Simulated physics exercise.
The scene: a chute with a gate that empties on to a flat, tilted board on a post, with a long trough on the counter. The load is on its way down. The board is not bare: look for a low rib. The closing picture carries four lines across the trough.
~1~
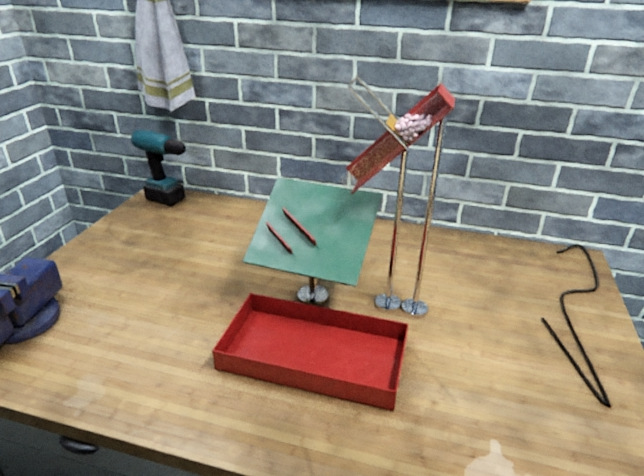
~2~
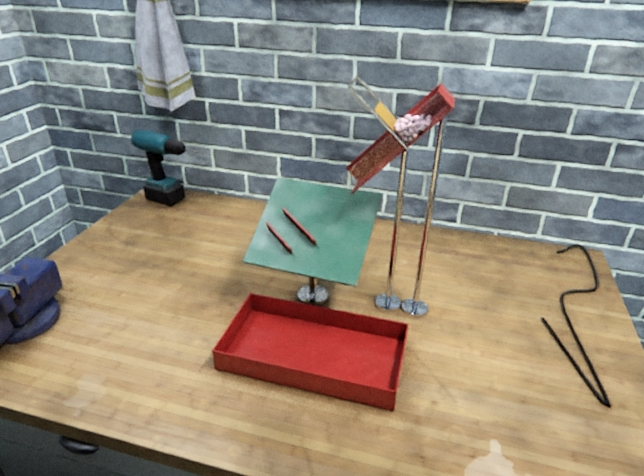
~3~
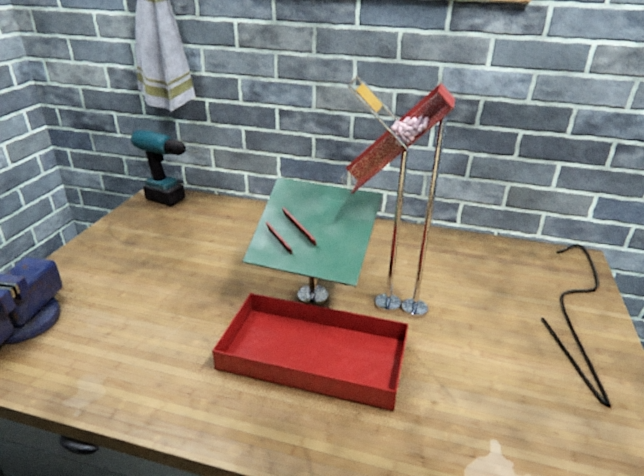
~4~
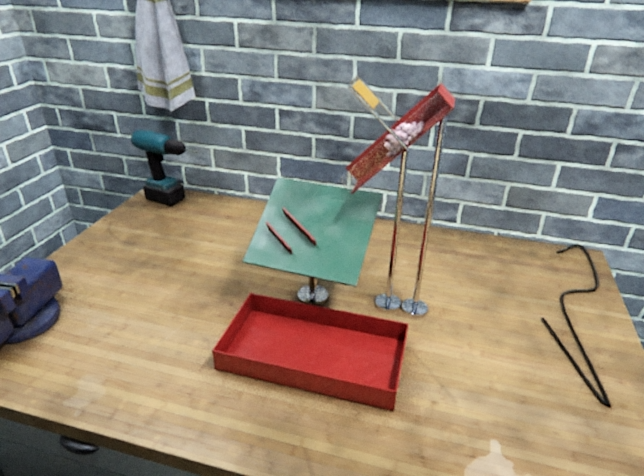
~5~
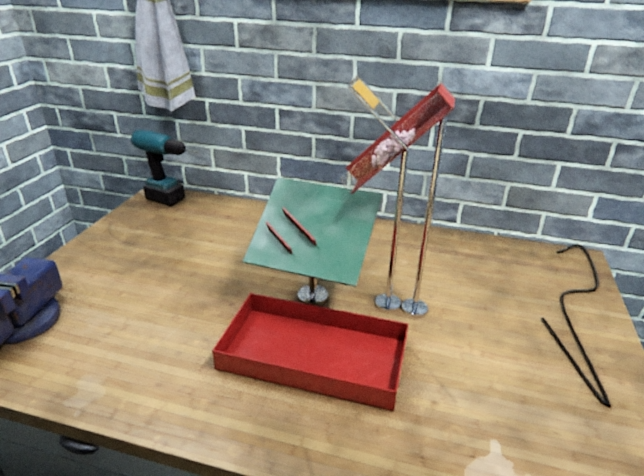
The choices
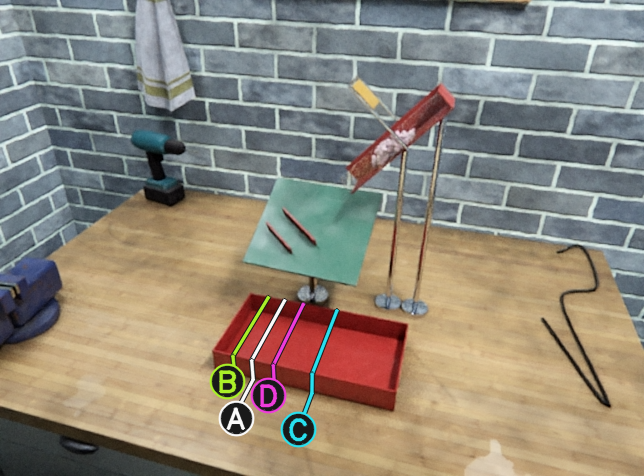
Red chute on metal posts above a tilted green board, its yellow gate sliding up and pale beads starting to slide down.
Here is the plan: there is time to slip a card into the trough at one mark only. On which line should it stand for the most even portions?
C beats the others.
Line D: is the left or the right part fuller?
More lands on the right.
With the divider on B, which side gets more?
Right.
On the marked copy, line A crosses the front rim at (252, 359); line B crosses the front rim at (233, 355); line C crosses the front rim at (312, 373); line D crosses the front rim at (273, 364).
With A, of what is caught, about a tenth on the left of the divider, almost all on the right.
With B, of what is caught, just a few on the left of the divider, almost all on the right.
With C, of what is caught, roughly a third on the left of the divider, roughly two thirds on the right.
With D, of what is caught, about a tenth on the left of the divider, almost all on the right.
